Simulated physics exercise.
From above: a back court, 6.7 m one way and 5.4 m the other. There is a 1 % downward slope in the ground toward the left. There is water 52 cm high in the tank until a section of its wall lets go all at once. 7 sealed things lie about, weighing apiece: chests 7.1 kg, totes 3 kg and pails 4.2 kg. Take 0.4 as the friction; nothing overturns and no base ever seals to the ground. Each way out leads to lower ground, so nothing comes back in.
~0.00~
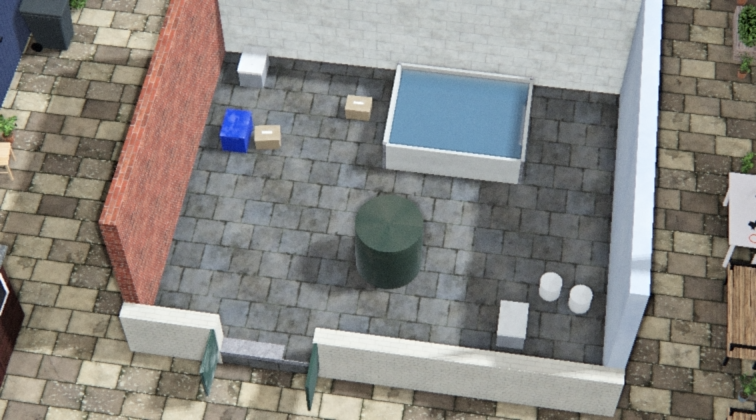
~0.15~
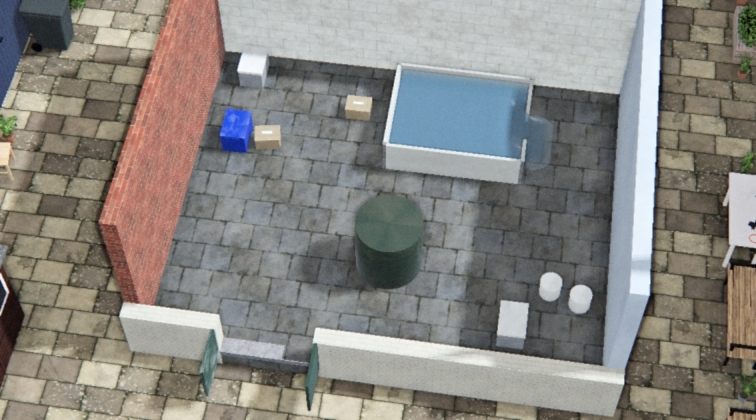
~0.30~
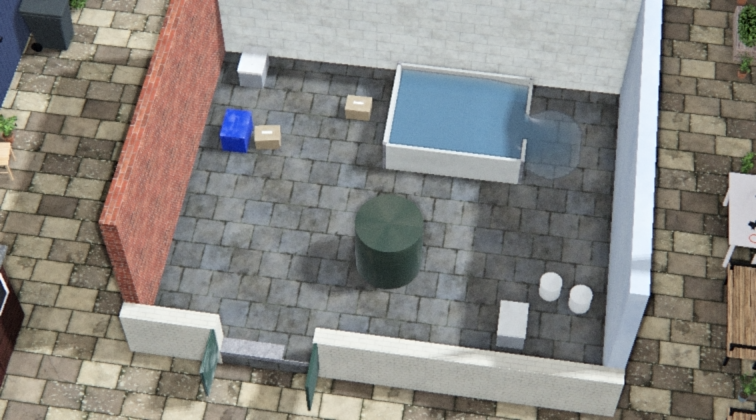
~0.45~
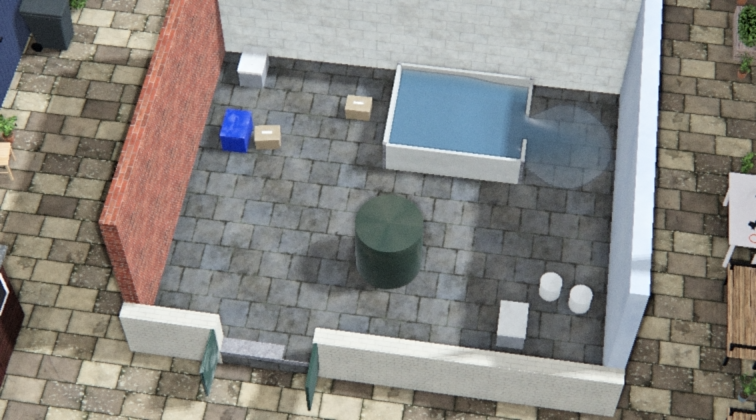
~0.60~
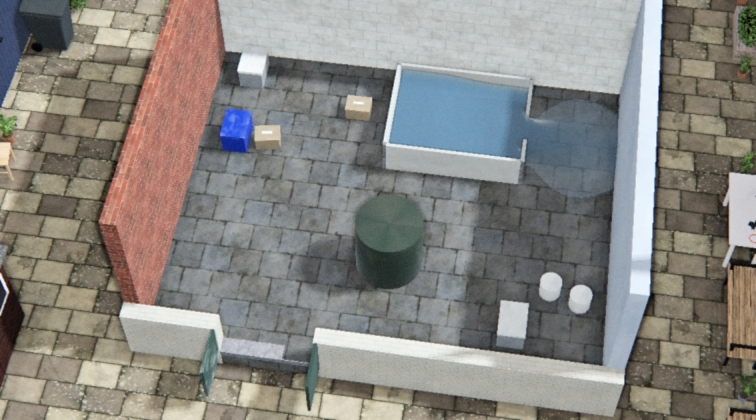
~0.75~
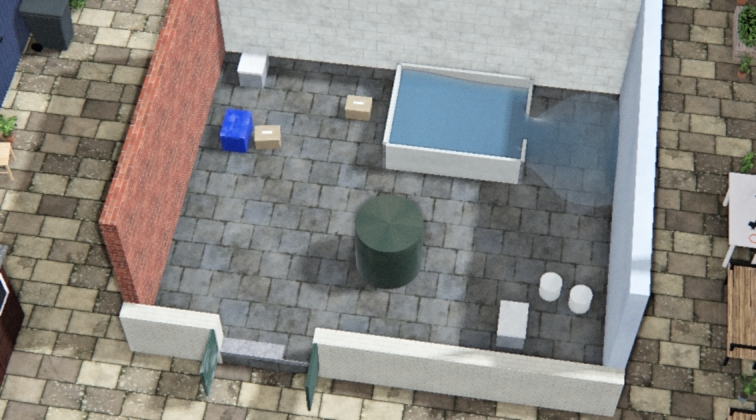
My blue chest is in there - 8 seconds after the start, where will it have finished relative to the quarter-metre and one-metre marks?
It moves a modest distance.
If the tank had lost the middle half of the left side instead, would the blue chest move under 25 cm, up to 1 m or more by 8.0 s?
The answer: The blue chest is taken far off.
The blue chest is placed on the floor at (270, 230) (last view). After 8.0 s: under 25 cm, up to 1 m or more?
Short answer: It hardly moves.
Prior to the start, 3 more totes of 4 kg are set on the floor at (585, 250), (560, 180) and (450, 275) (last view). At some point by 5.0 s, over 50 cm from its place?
From first to last: Surpasses it, surpasses it, does not reach it.
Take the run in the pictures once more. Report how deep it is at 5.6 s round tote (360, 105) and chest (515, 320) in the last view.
I'd estimate 0 cm for the first and 3 cm for the second.
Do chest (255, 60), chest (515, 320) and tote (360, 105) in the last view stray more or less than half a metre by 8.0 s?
The first topped the threshold, the second topped the threshold, and the third never reached the threshold.
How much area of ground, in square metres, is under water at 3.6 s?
Roughly 17 m2 of it is wet.
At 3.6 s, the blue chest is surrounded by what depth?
Roughly 0 cm at that moment.
After 1.6 s the blue chest is near (236, 124), 0.0 m from its start, aground; 0 of 7 are out; 0 afloat.
After 3.6 s the blue chest is near (236, 124), 0.0 m from its start, aground; 0 of 7 are out; 2 afloat.
After 5.6 s the blue chest is near (236, 124), 0.0 m from its start, aground; 0 of 7 are out; 1 afloat.
After 8.0 s the blue chest is near (244, 155), 0.6 m from its start, aground; 0 of 7 are out; 2 afloat.
